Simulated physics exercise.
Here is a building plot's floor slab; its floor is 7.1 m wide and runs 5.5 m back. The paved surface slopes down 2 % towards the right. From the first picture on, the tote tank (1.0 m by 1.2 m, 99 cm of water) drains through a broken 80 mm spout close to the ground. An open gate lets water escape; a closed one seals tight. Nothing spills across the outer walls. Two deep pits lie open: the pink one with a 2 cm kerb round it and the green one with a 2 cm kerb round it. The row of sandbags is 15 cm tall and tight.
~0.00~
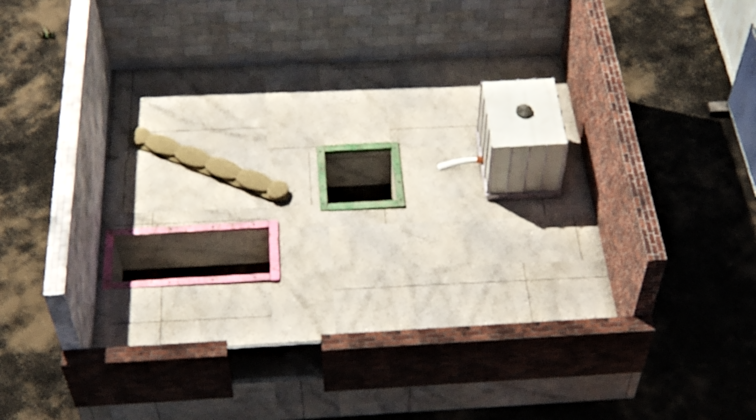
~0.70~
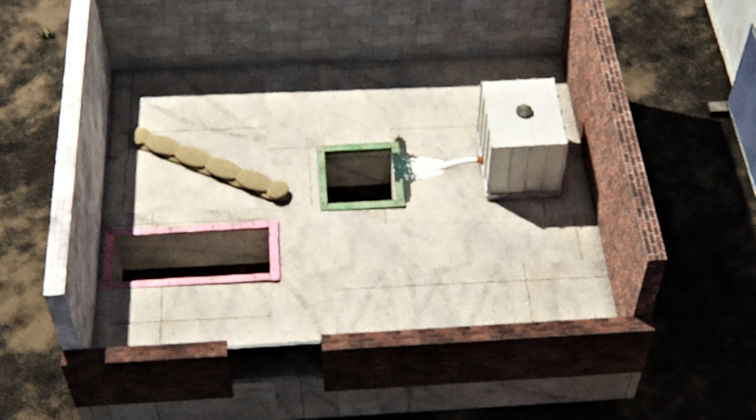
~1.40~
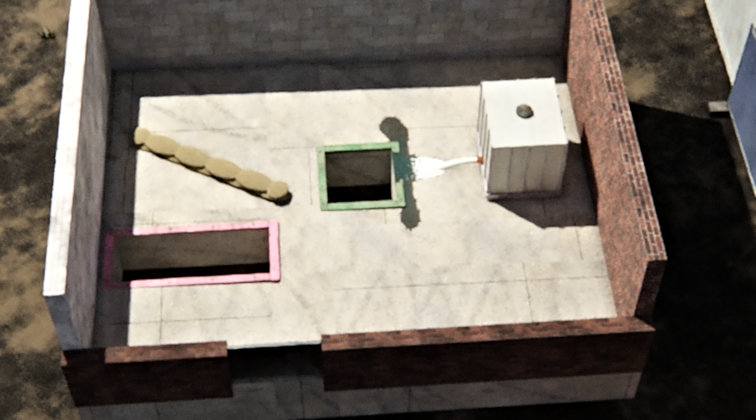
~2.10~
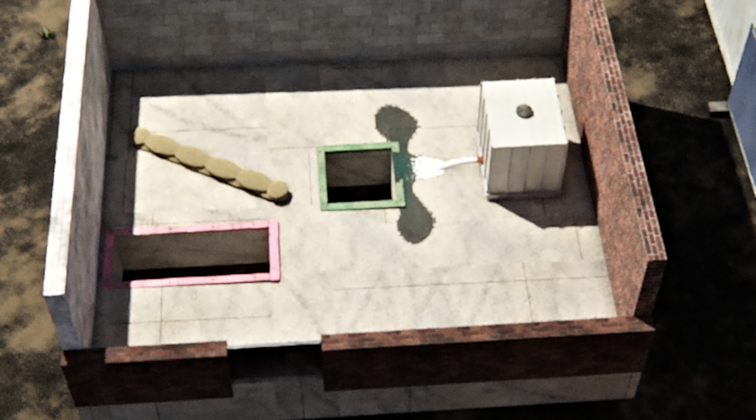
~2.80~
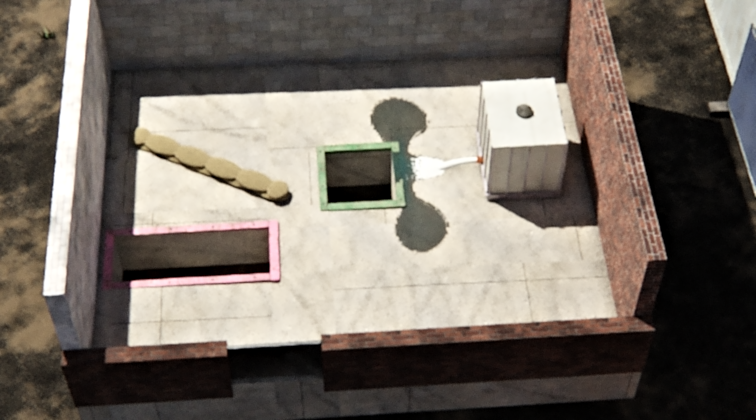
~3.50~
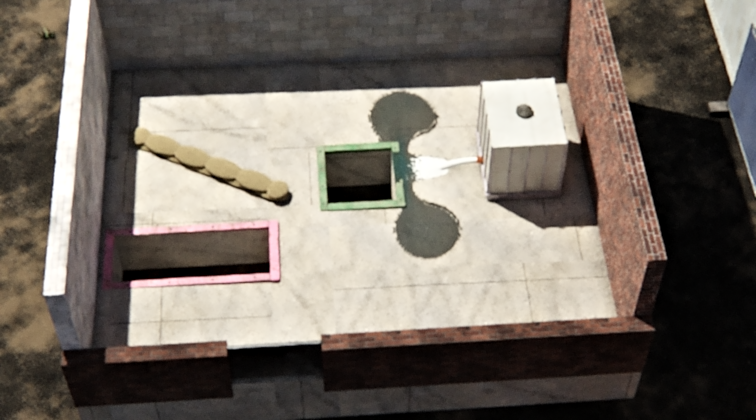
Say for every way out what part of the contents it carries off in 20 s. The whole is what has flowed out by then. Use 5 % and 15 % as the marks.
Shares: The gate takes not even 5 %; the pink pit takes less than 5 %; the green pit takes above 15 %.
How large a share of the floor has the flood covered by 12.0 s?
Near 5 per cent is wet.
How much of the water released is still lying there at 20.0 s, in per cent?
About 20 per cent.
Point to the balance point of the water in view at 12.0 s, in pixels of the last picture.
At about (461, 167).
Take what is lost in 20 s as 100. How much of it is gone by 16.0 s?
About 80 per cent.
After 5.0 s water covers under 5 % of the floor and is deepest (3 cm) near (436, 170); gone so far, the gate 0 %, the pink pit 0 %, the green pit 21 %.
After 8.0 s water covers 5 % of the floor and is deepest (3 cm) near (436, 170); gone so far, the gate 0 %, the pink pit 0 %, the green pit 33 %.
After 12.0 s water covers 5 % of the floor and is deepest (3 cm) near (436, 170); gone so far, the gate 0 %, the pink pit 0 %, the green pit 50 %.
After 16.0 s water covers 5 % of the floor and is deepest (3 cm) near (436, 170); gone so far, the gate 0 %, the pink pit 0 %, the green pit 65 %.
After 20.0 s water covers 10 % of the floor and is deepest (3 cm) near (436, 170); gone so far, the gate 0 %, the pink pit 0 %, the green pit 79 %.
